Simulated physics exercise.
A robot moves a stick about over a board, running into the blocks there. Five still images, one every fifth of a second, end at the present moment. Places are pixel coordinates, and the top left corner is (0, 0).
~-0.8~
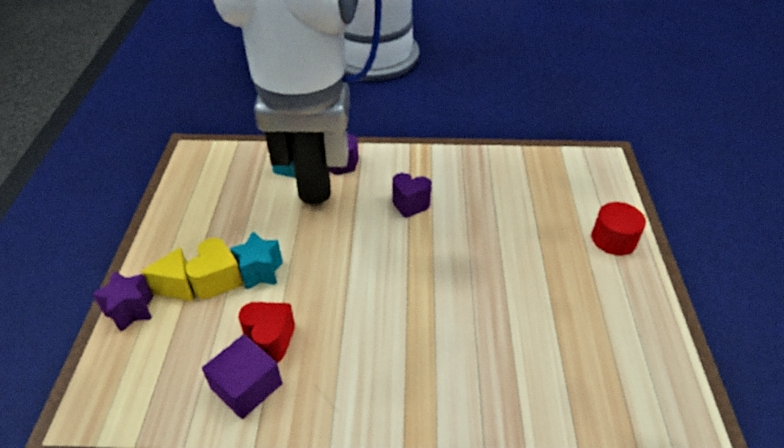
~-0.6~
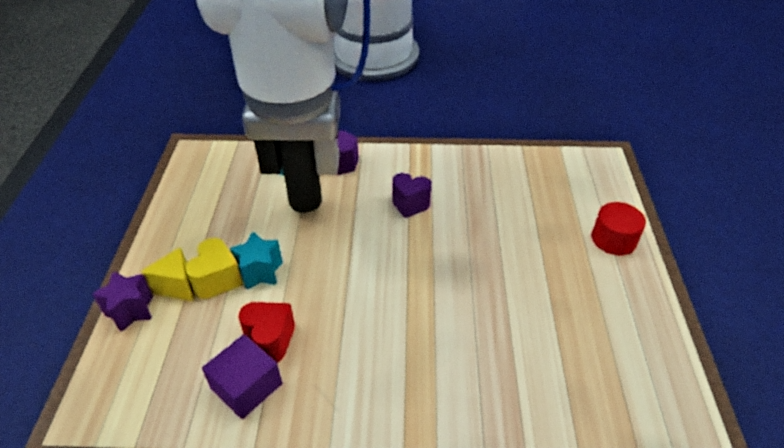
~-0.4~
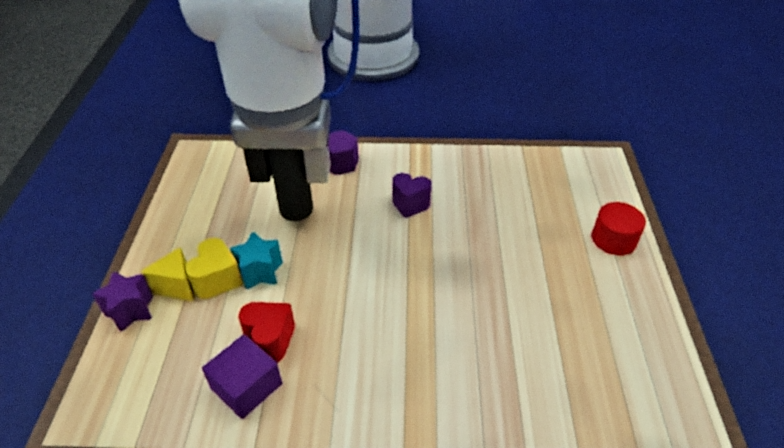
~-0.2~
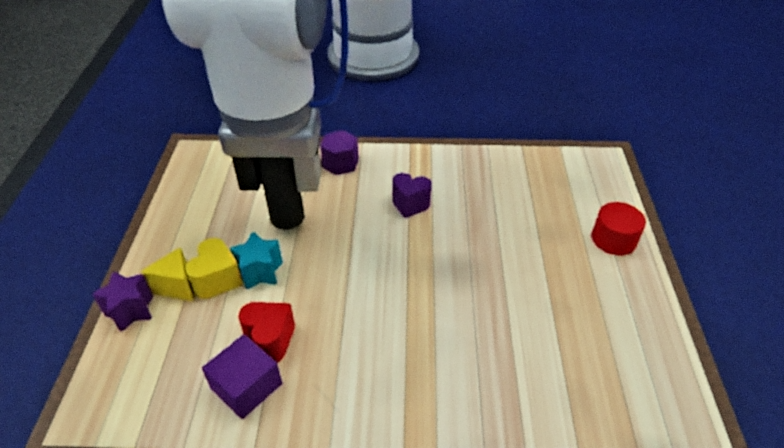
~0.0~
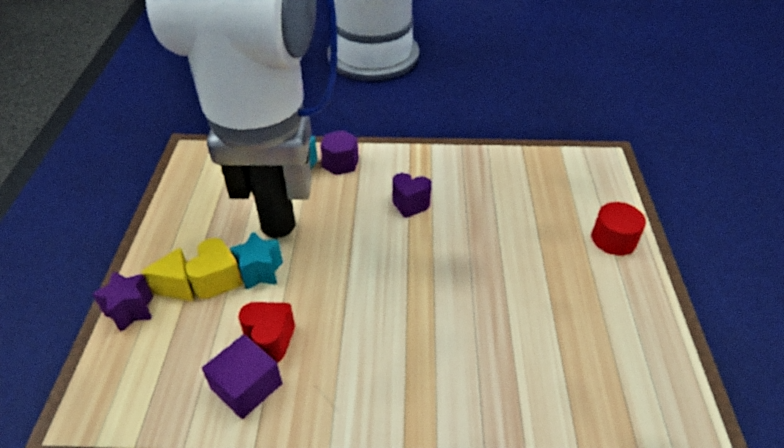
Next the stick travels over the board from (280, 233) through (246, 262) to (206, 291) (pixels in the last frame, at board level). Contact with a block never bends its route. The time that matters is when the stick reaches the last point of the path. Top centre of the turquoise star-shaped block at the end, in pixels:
My estimate: (244, 274).
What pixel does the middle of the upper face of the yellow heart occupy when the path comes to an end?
At roughly (171, 302).
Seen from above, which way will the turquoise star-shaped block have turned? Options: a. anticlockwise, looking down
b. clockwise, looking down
a - anticlockwise, looking down.
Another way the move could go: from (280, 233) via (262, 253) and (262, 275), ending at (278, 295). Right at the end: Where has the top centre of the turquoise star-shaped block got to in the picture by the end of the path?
Roughly at (254, 301).
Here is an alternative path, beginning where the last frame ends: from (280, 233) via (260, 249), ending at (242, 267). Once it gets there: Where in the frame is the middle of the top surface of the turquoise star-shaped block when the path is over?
Most likely (249, 269).
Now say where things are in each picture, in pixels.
In the first frame, stick's lower end (315, 193); purple star-shaped block (120, 289); yellow three-sided block (168, 265); yellow heart (211, 258); turquoise star-shaped block (254, 249).
In the second frame, stick (306, 201); blocks still.
In the third frame, stick (296, 210); blocks still.
In the fourth frame, stick (287, 218); blocks still.
In the fifth frame, stick (278, 226); purple star-shaped block (120, 289); yellow three-sided block (168, 265); yellow heart (211, 258); turquoise star-shaped block (254, 249).
The first path, step by step. One third of the way, stick (257, 245); yellow three-sided block (164, 266), turned 15° clockwise; yellow heart (204, 268), turned 20° clockwise; turquoise star-shaped block (250, 258), turned 20° anticlockwise.
Two thirds of the way, stick (231, 265); yellow three-sided block (161, 267), turned 30° clockwise; yellow heart (194, 279), turned 15° clockwise; turquoise star-shaped block (246, 271), turned 65° anticlockwise.
At the end, stick (203, 284); purple star-shaped block still; yellow three-sided block (159, 267), turned 40° clockwise; yellow heart (171, 302); turquoise star-shaped block (244, 274), turned 80° anticlockwise.
